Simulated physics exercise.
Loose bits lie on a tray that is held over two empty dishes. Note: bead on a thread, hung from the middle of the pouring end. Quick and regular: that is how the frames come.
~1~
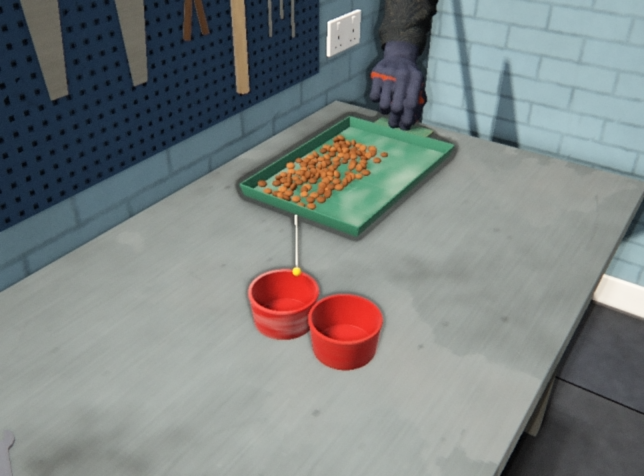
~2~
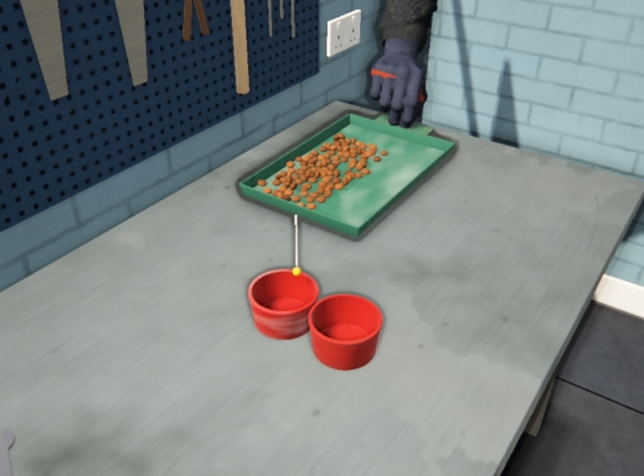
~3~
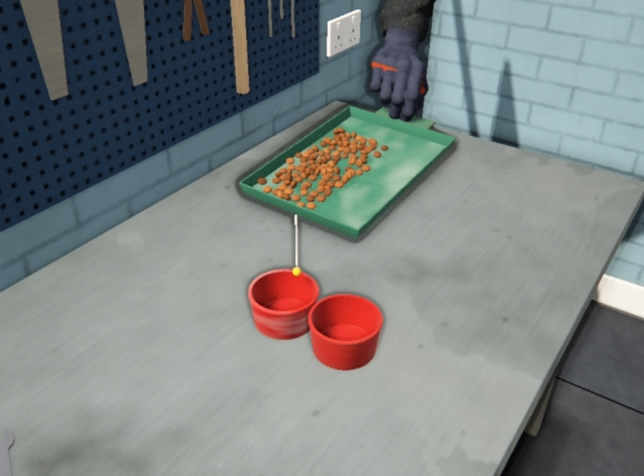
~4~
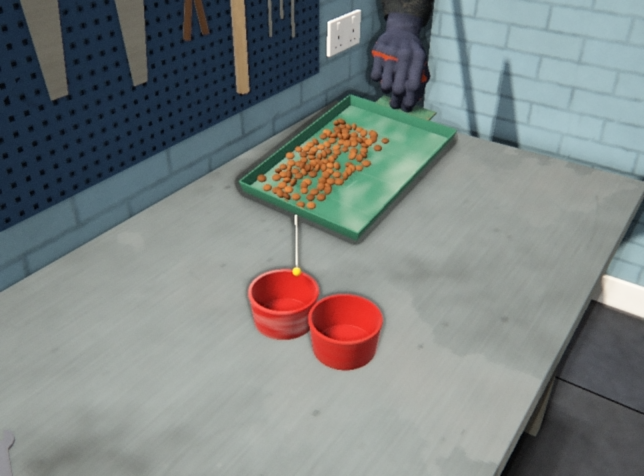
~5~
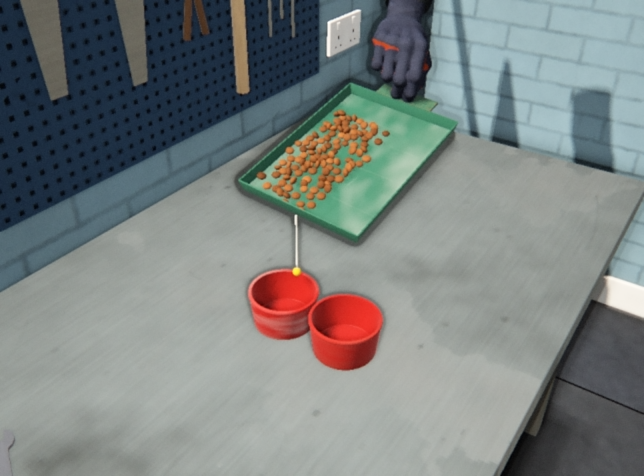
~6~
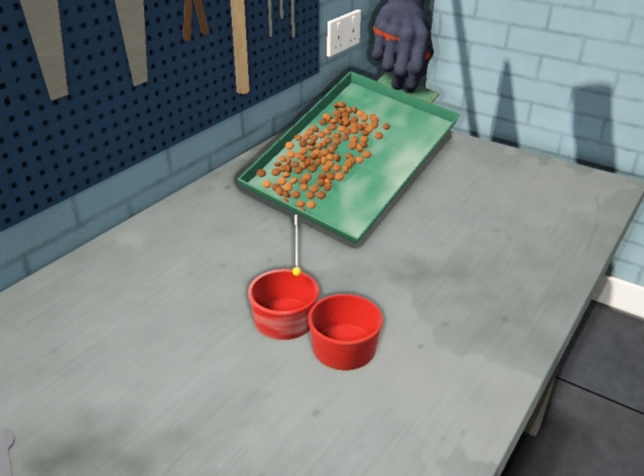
At first, a gloved hand holds the far end of a green tray of small brown bits, nearly level behind two empty red dishes. The hand then steadily raises that end, and the tray slants toward the dishes, its near edge dipping slightly at the right corner, while the bits stay bunched on it.
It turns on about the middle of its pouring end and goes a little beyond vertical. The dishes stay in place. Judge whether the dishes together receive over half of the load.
They receive over half of it.
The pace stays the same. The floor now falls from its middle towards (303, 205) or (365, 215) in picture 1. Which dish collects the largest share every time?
Leftward dish for the first, Rightward dish for the second.
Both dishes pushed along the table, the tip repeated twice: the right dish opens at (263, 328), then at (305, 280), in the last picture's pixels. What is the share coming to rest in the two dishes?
Trial 1 around 0 percent, trial 2 around 0 percent.
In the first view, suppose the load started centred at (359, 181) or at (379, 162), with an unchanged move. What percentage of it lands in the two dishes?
90 % and 90 %.
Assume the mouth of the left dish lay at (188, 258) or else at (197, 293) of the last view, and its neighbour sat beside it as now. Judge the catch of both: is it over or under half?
For the earlier try a smaller portion is kept, for the later one a smaller portion.
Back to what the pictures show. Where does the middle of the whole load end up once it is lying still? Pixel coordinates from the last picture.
(344, 337).
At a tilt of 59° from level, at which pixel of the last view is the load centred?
(336, 216).
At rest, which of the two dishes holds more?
It's the rightmost dish that ends with more.
Soon after the last picture, tray tipped steeply; most on the tray; a stray few in the right dish; a small part in the air.
A little later, tray tipped right over; about a quarter on the tray; about half in the right dish; a small part in the left dish; a small part in the air.
Later still, tray tipped past a quarter turn; most in the right dish; a small part in the left dish; a small part outside both.
At rest, tray tipped past a quarter turn; most in the right dish; a small part in the left dish; a small part outside both.
